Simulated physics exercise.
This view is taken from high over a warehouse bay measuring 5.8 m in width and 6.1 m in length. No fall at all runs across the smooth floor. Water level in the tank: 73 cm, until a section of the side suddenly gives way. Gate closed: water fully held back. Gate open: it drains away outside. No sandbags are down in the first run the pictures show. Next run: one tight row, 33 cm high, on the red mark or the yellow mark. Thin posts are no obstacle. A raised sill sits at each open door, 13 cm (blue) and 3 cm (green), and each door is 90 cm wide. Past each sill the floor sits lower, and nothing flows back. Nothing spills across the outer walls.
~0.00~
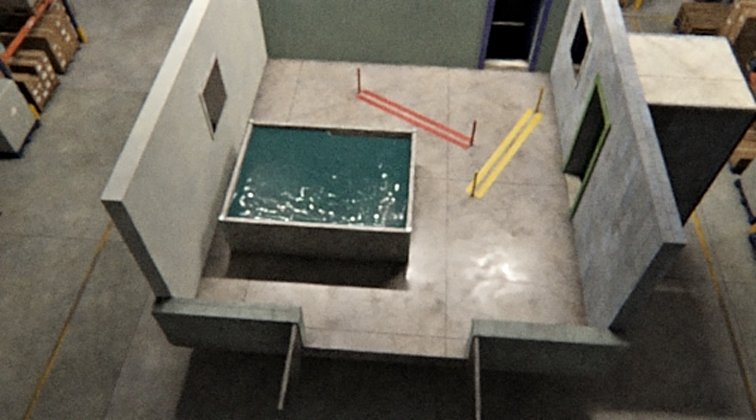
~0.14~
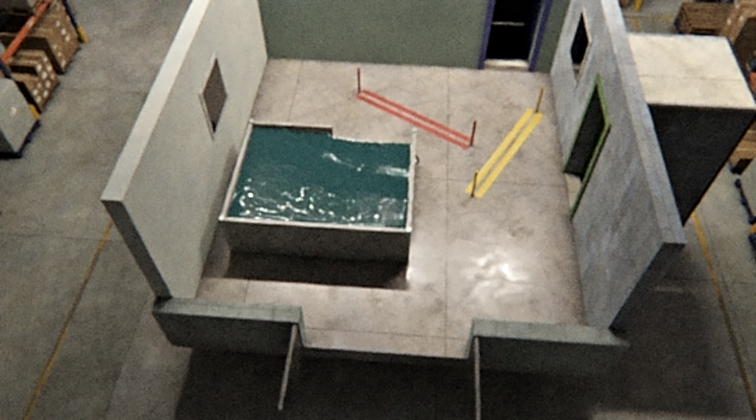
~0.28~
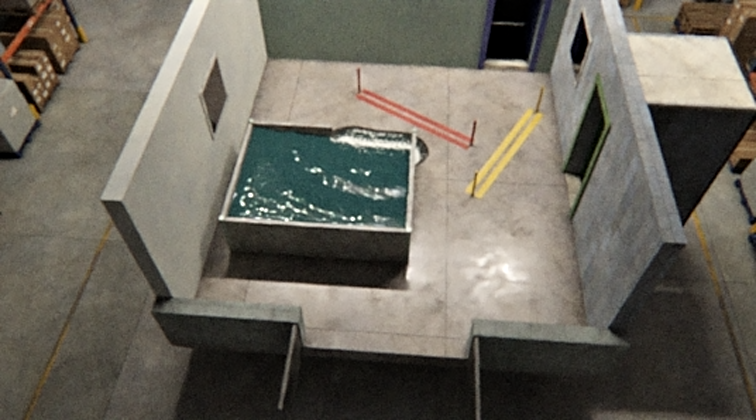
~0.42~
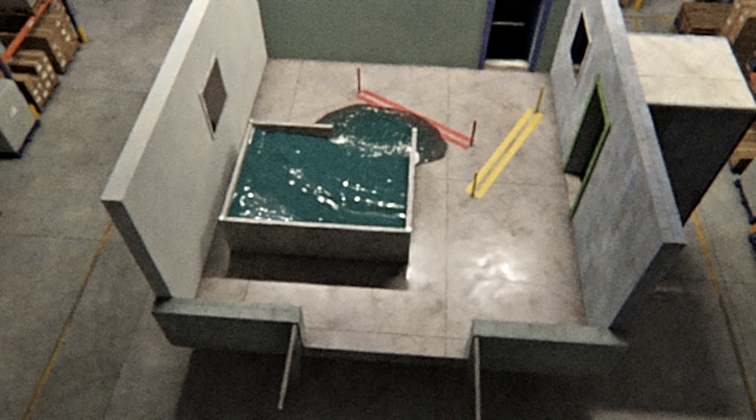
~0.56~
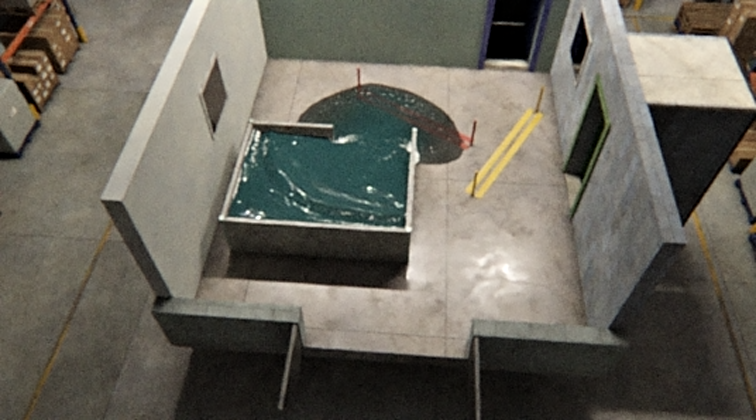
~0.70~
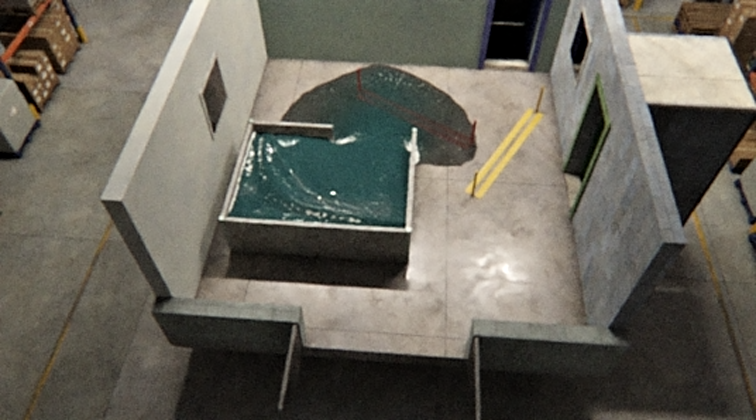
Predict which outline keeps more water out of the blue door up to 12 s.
The row does better on red.
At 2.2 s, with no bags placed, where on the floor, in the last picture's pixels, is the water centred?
Around (367, 153).
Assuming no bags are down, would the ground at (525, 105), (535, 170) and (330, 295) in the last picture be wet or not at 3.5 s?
Respectively: Covered, covered and clear.
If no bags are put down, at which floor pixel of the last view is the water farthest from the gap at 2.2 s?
Tip position: Roughly (550, 77), last view.
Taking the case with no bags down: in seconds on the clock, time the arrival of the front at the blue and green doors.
Blue: 1.4 s; green: 3.0 s.
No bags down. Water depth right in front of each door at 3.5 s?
Depths in centimetres: Blue 24, green 6.
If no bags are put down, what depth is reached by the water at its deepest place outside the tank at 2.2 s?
Up to about 55 centimetres.
After 1.4 s water covers 35 % of the floor and is deepest (44 cm) near (389, 160) in the run without bags; in at the blue door, 0 L with no bags, 0 L with the row on red, 0 L on yellow.
After 2.2 s water covers 40 % of the floor and is deepest (55 cm) near (550, 77) in the run without bags; in at the blue door, 7 L with no bags, 0 L with the row on red, 13 L on yellow.
After 3.5 s water covers 60 % of the floor and is deepest (32 cm) near (275, 63) in the run without bags; in at the blue door, 50 L with no bags, 0 L with the row on red, 64 L on yellow.
After 7.0 s water covers 100 % of the floor and is deepest (20 cm) near (533, 88) in the run without bags; in at the blue door, 149 L with no bags, 1 L with the row on red, 210 L on yellow.
After 12.0 s water covers 100 % of the floor and is deepest (13 cm) near (577, 265) in the run without bags; in at the blue door, 169 L with no bags, 1 L with the row on red, 256 L on yellow.
